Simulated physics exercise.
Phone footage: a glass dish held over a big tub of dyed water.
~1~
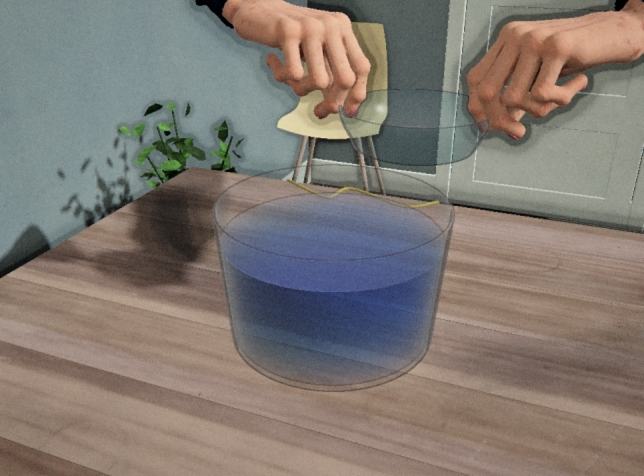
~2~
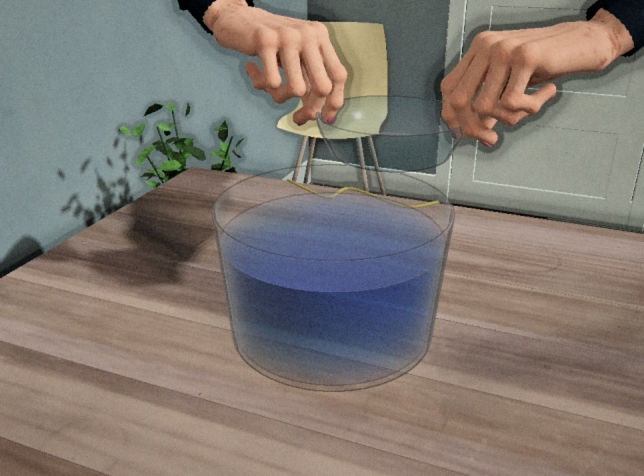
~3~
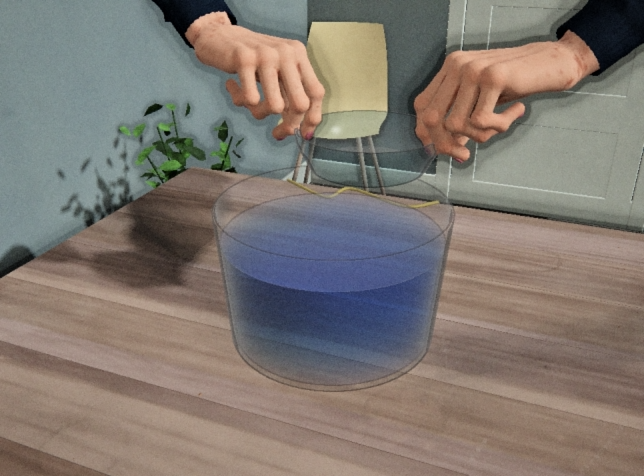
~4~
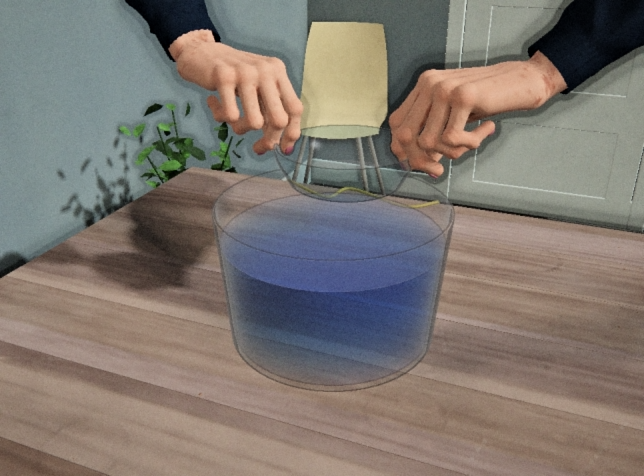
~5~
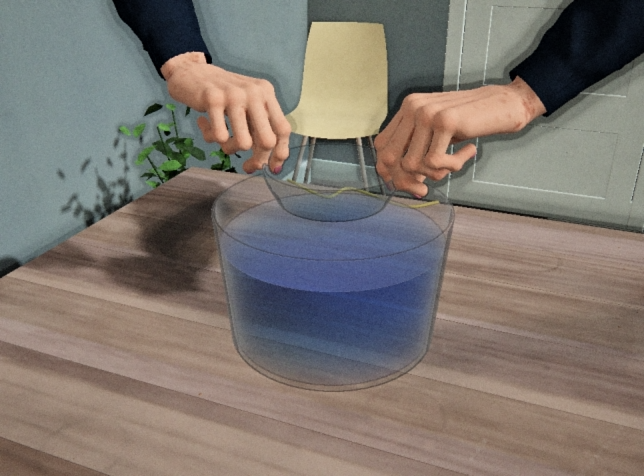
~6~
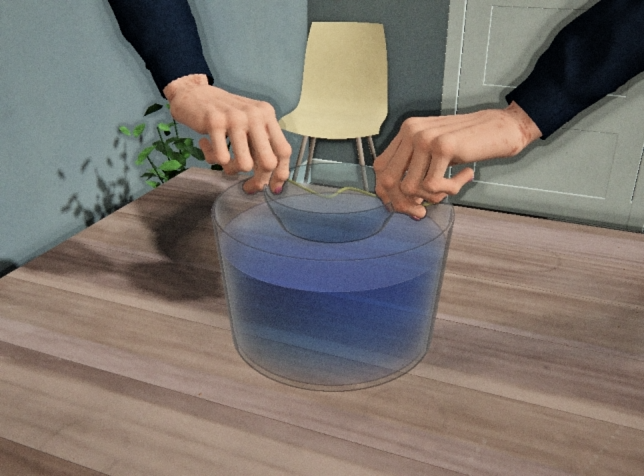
A clear, empty glass dish, held by two hands, moves left and downward over a big tub of blue water on a wooden table, lowering between the hands until it is just above the surface.
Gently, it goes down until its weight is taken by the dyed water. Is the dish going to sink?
No, my guess is it stays up after the hands leave.
Soon after, the dish dips into the dyed water.
Later, it bobs and steadies.
In the end, the dish floats with about half of its side showing.
